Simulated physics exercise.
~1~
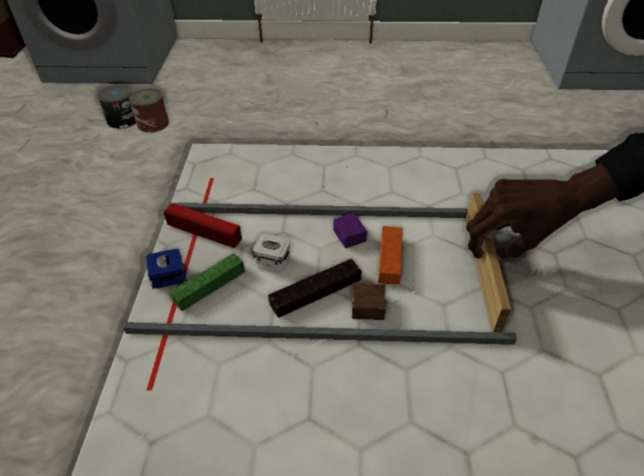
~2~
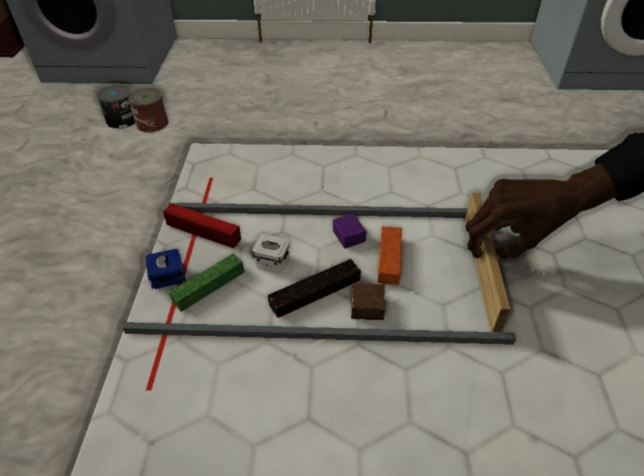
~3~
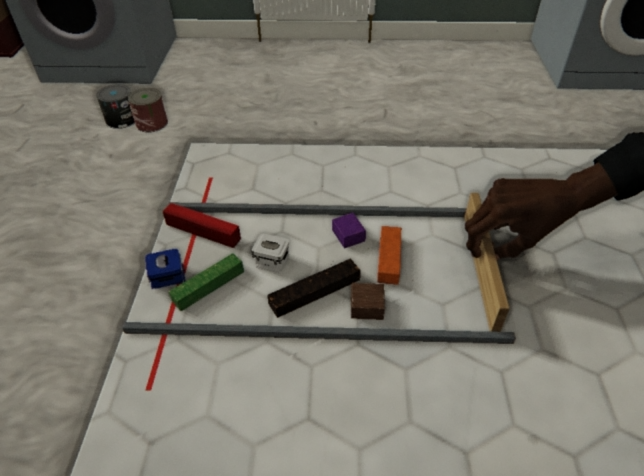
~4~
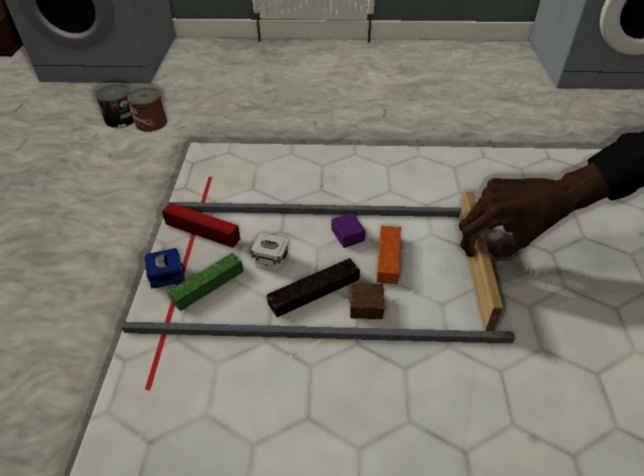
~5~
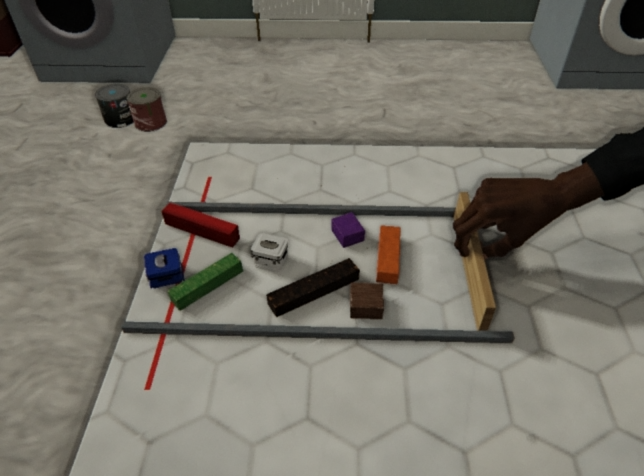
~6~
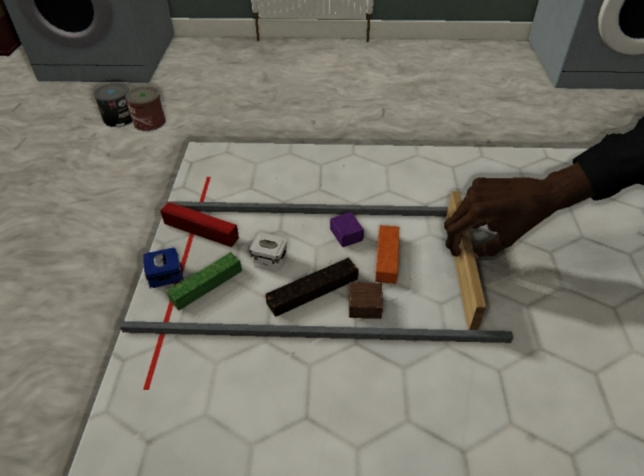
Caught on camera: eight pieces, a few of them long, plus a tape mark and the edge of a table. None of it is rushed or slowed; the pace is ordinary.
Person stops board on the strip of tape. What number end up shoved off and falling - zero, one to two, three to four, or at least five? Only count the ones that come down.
The push clears off a handful of three or four.
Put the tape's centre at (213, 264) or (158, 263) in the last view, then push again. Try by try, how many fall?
Counts per try: 2 and 7.
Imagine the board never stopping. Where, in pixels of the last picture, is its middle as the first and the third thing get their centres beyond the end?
Its middle is near (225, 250) and then near (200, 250).
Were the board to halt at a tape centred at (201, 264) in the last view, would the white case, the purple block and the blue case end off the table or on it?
The white case remains up, the purple block stays on, the blue case drops off.
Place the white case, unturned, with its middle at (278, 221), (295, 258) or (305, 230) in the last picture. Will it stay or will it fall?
Result per try, in order: Toppled; not toppled; toppled.
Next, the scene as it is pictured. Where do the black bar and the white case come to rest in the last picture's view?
In the last picture the black bar sits around (136, 280) and the white case around (157, 232).
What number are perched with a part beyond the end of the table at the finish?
Looks like 2 of them.
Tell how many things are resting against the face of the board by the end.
3.
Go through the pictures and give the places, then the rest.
Blue case (166, 270); red stick (203, 225); green bar (209, 282); board (486, 258); tape (186, 264), in the first picture.
Red stick (202, 226); black bar (316, 288), in the second picture.
Green bar (208, 281); orange bar (390, 254), in the third picture.
Blue case (165, 269); board (478, 257), in the fourth picture.
Red stick (201, 225); purple block (348, 230), in the fifth picture.
Blue case (163, 268); red stick (200, 224); green bar (206, 280); board (464, 256); tape (183, 263), in the sixth picture.
Soon after, none off yet; blue case at rest near (163, 268); red stick at rest near (200, 224); green bar at rest near (206, 280).
Then, none off yet; blue case at rest near (163, 268); red stick moved a little near (180, 217); green bar moved a little near (194, 278).
At rest, the number that fall off is three or four; fallen, green bar, red stick and blue case.
